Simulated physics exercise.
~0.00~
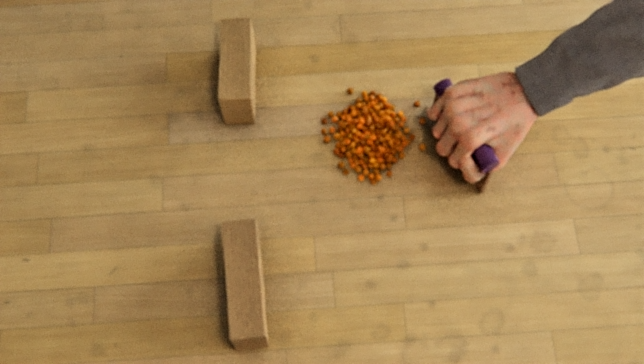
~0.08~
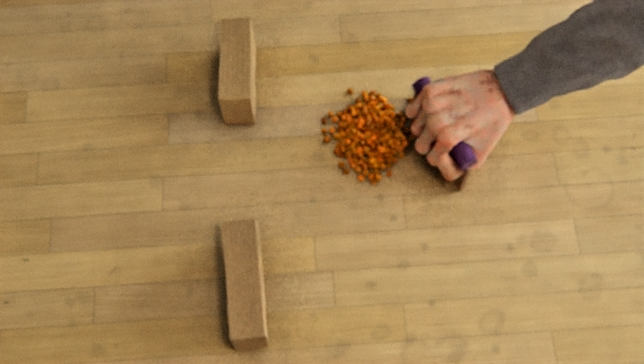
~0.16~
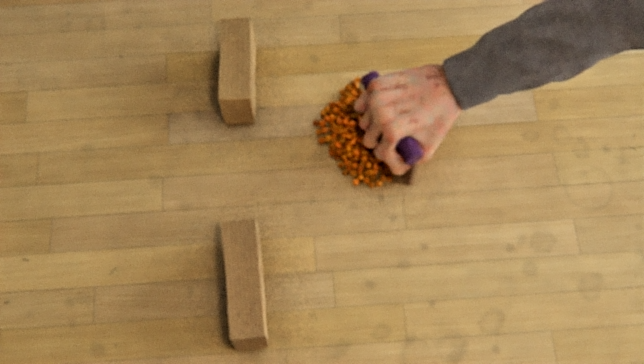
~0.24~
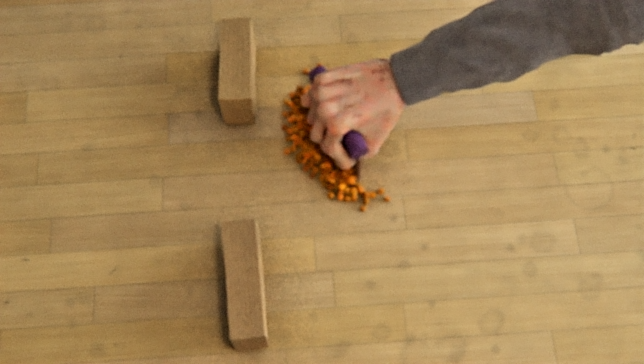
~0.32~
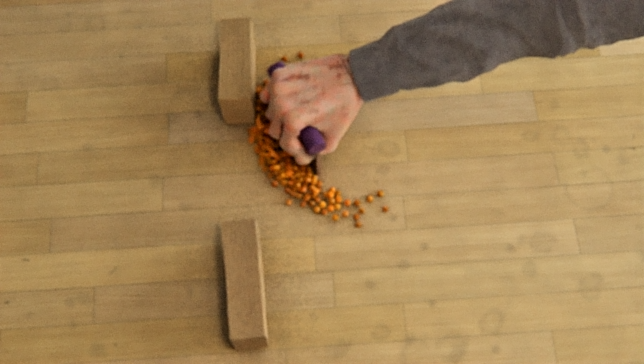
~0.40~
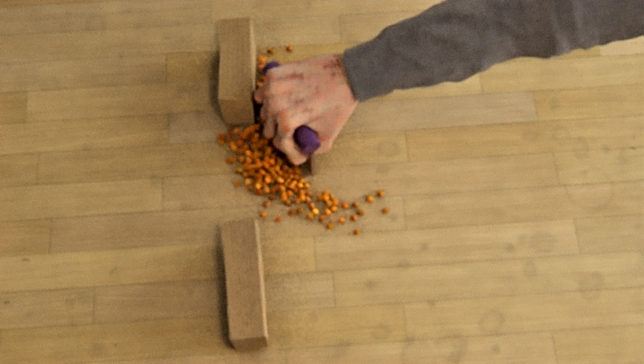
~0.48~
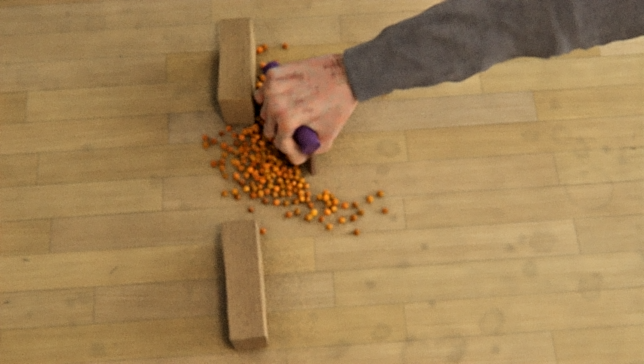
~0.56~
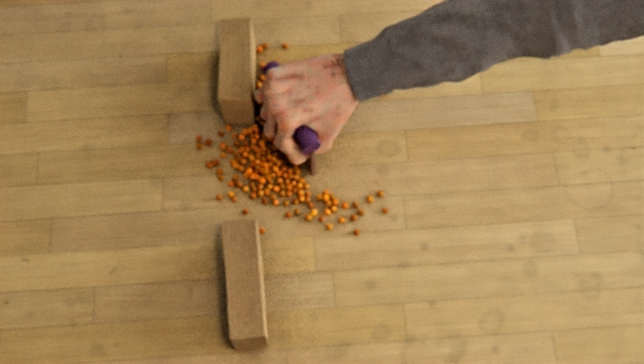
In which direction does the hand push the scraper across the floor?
The hand pushes the scraper to the left, toward the two brown blocks.
